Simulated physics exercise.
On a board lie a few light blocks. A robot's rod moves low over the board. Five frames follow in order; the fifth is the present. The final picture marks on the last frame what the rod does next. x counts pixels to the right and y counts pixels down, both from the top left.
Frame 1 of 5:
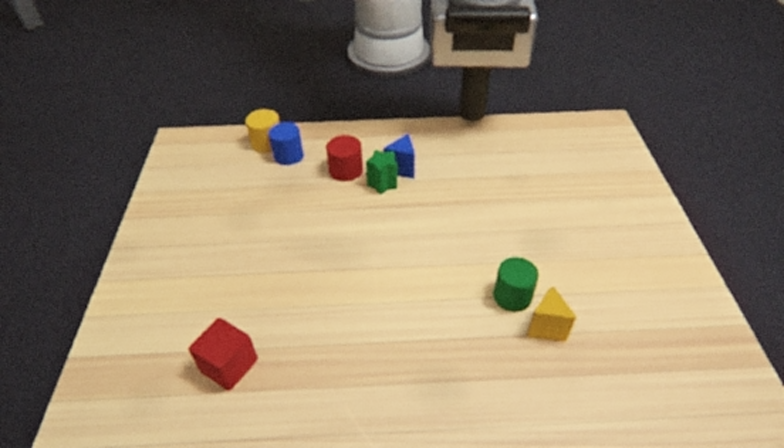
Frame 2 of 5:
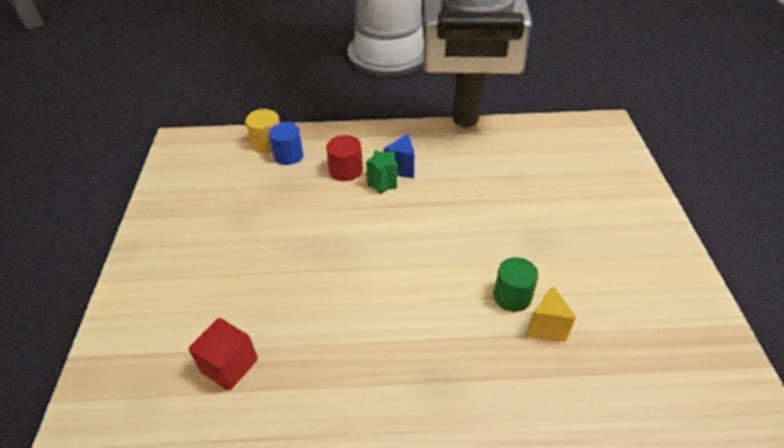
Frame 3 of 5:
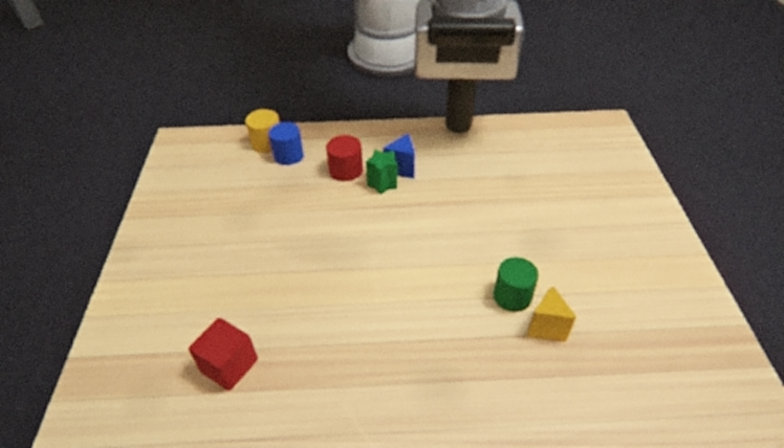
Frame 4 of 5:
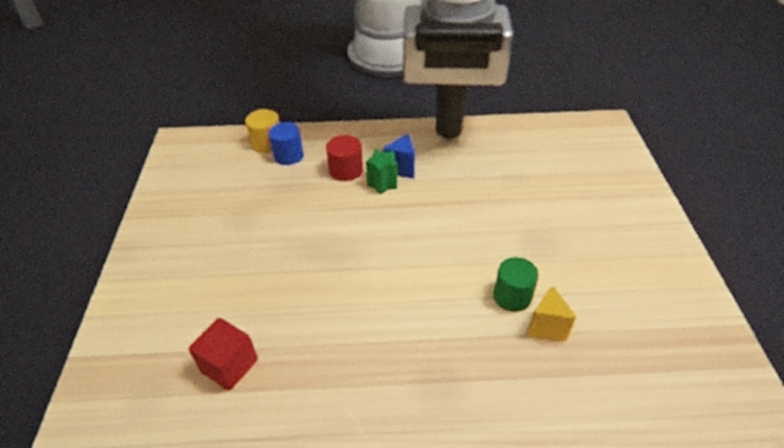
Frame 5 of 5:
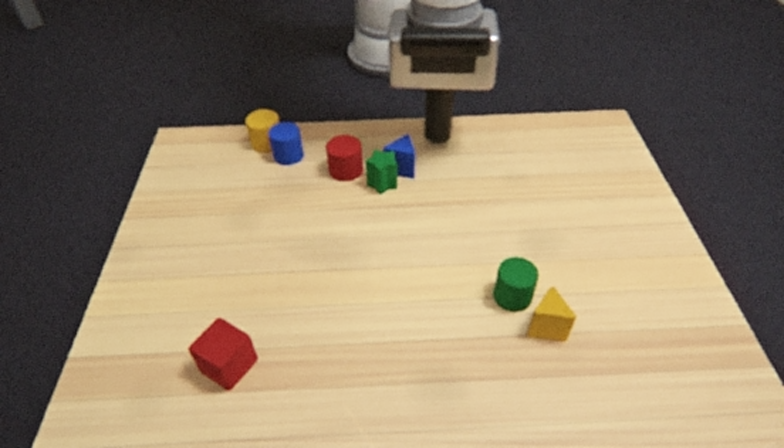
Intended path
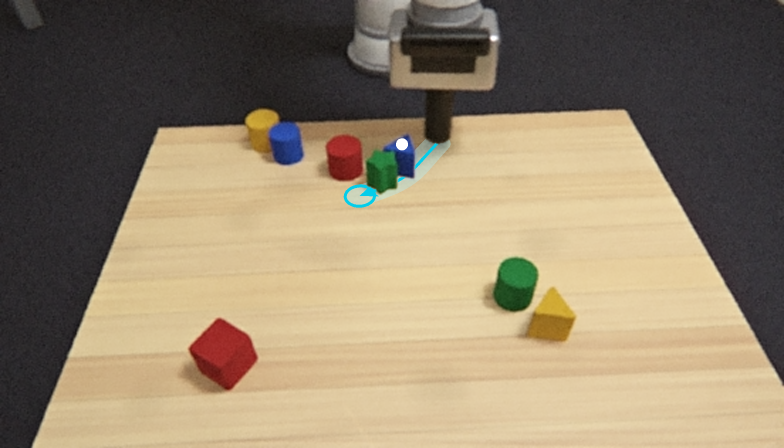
A robot's dark rod moves slightly left along the board's far edge near still blocks.
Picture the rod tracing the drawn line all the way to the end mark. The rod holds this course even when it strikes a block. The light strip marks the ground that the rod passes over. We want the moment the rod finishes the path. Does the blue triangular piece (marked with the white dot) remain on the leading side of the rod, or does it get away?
It remains before the rod.
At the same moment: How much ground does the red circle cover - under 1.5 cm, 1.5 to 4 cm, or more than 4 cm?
Offset: Below 1.5 cm.
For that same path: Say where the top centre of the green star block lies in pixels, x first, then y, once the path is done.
Somewhere near (335, 193).
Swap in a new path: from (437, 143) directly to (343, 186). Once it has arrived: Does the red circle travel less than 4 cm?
Yes, I think so.
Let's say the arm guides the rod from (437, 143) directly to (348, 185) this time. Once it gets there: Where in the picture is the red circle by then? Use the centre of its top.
Top centre: (321, 147).
The drawn path runs from (437, 143) over (408, 174) to (360, 196); the dot is on the blue triangular piece.
What follows on the original path. One third of the way, rod (418, 157); green star block (380, 161); blue triangular piece (397, 147).
Two thirds of the way, rod (393, 176); green star block (358, 177); blue triangular piece (367, 161).
At the end, rod (359, 189); red circle not moved; green star block (335, 193); blue triangular piece (331, 175), turned 15° anticlockwise.
